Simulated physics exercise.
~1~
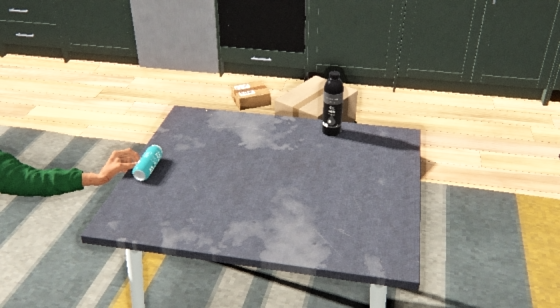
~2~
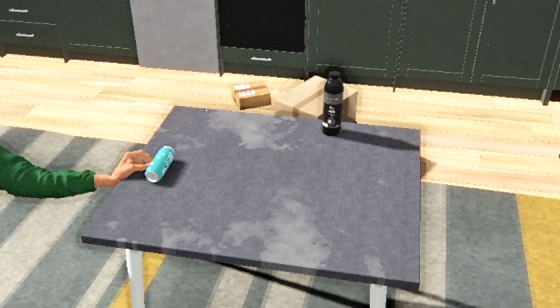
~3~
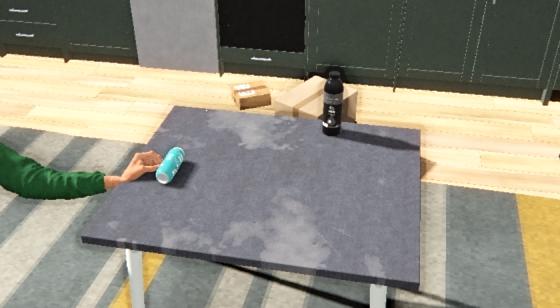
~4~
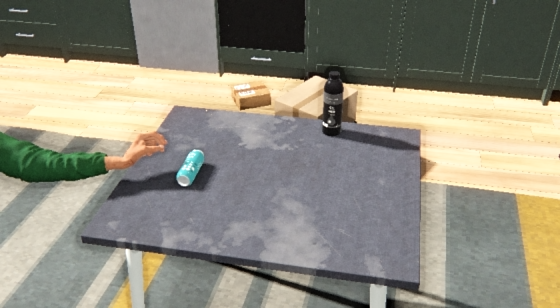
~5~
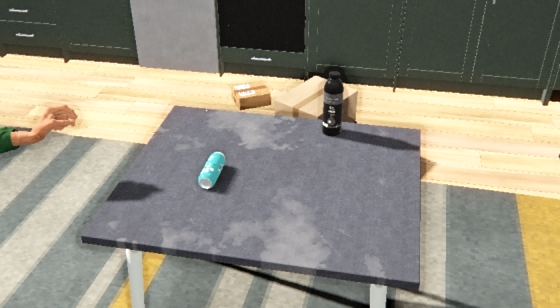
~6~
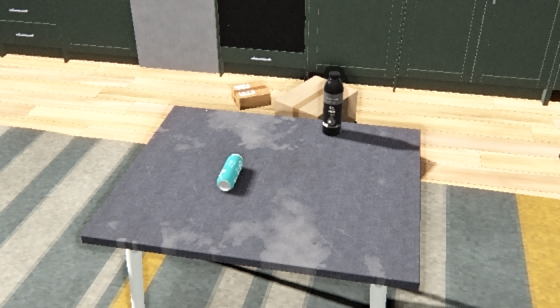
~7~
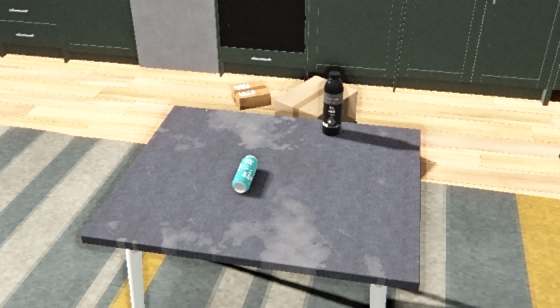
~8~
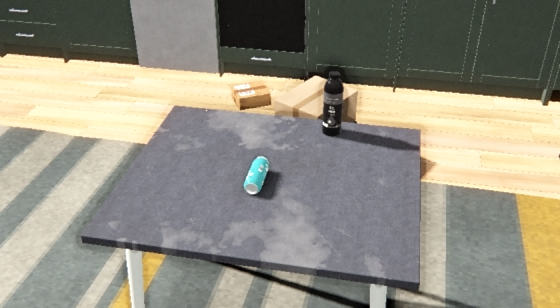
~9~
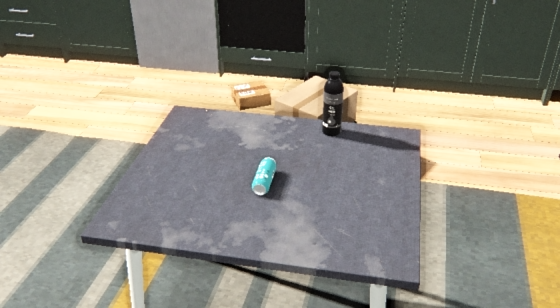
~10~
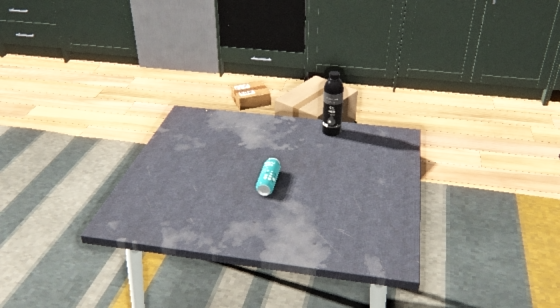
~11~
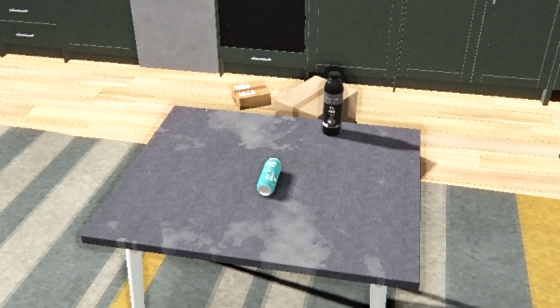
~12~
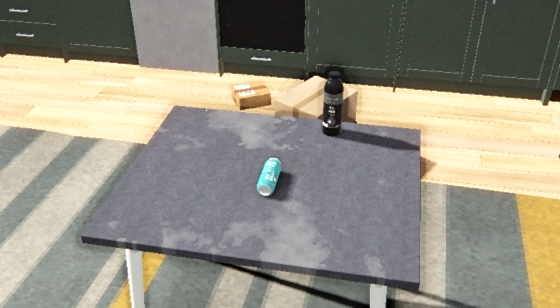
The footage shows a hand in a green sleeve pushing a turquoise can lying on its side across a dark table, then letting go and withdrawing left as the can rolls right, slows and stops near the middle, while a black bottle stays standing near the far edge.
